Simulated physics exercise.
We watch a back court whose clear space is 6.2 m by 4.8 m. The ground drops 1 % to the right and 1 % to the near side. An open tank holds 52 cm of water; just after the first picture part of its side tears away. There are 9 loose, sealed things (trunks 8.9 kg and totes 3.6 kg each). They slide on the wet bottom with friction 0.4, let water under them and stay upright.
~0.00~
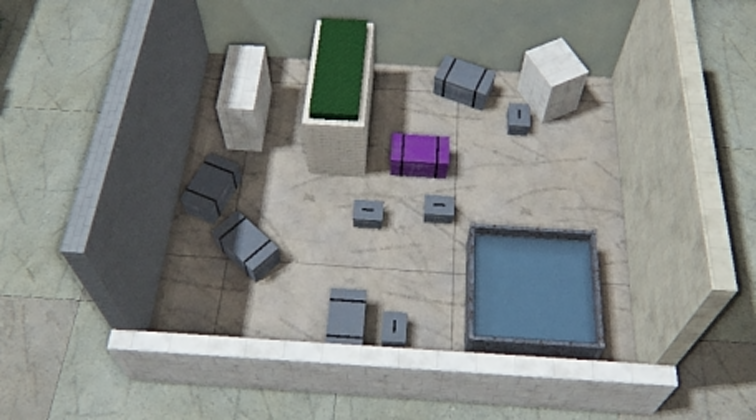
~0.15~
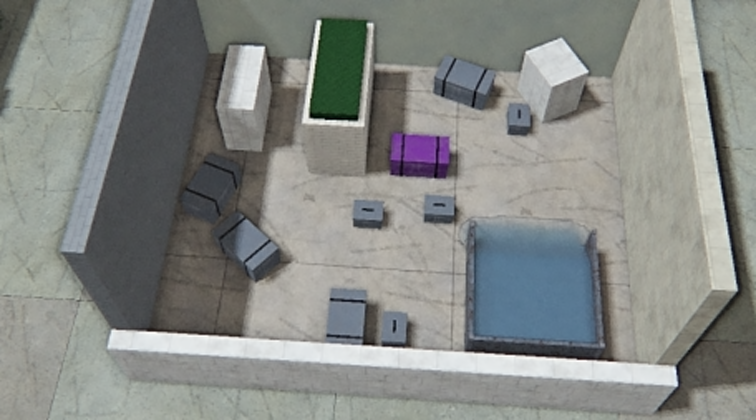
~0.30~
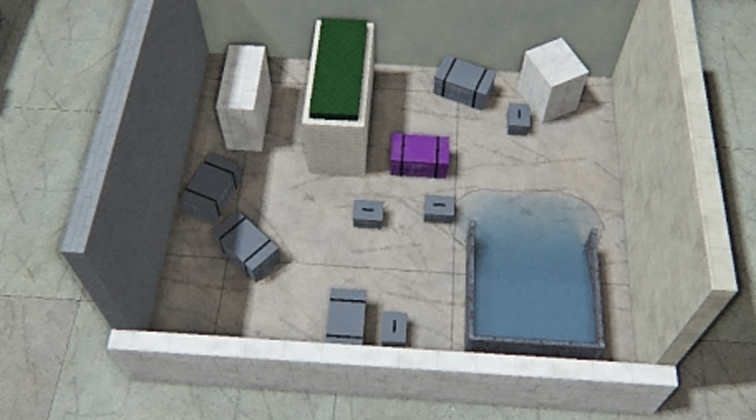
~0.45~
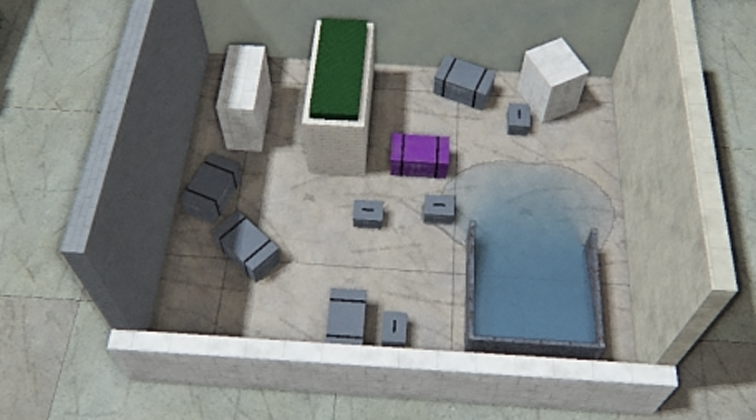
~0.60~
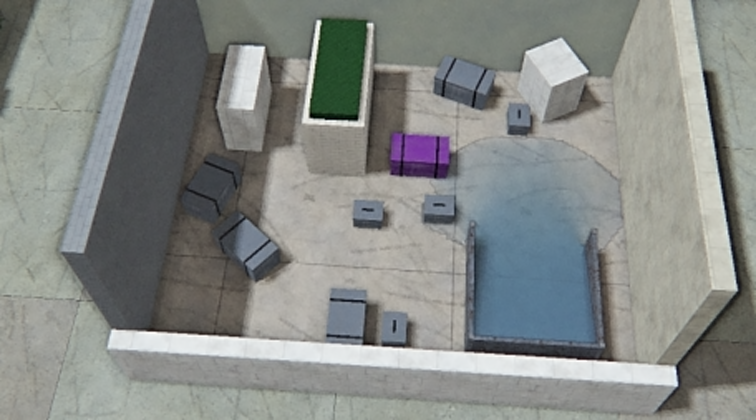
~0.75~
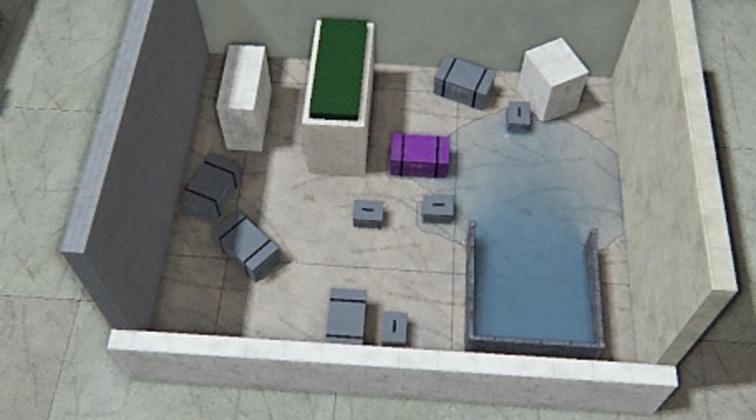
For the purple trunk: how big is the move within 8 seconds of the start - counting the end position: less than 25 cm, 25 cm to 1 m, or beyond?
The purple trunk gets carried off.
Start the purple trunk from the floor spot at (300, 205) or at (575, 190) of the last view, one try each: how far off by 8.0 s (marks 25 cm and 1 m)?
In that order: It holds its place; it ends far away.
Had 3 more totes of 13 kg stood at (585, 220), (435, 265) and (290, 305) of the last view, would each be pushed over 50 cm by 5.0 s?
In that order: More, short of it, under.
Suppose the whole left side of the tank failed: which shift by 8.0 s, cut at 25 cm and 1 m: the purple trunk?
In that case the purple trunk slides a little.
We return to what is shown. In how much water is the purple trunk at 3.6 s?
Roughly 8 cm.
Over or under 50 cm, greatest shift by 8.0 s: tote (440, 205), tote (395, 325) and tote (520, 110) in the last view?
In turn: More, less, over.
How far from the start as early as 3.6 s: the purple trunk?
Roughly 30 cm by then.
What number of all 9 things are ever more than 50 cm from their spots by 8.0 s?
6 of them.
After 1.6 s the purple trunk is near (404, 133), 0.3 m from its start, aground; 2 afloat.
After 3.6 s the purple trunk is near (398, 142), 0.3 m from its start, afloat; 3 afloat.
After 5.6 s the purple trunk is near (412, 309), 2.4 m from its start, afloat; 5 afloat.
After 8.0 s the purple trunk is near (394, 286), 2.2 m from its start, afloat; 7 afloat.
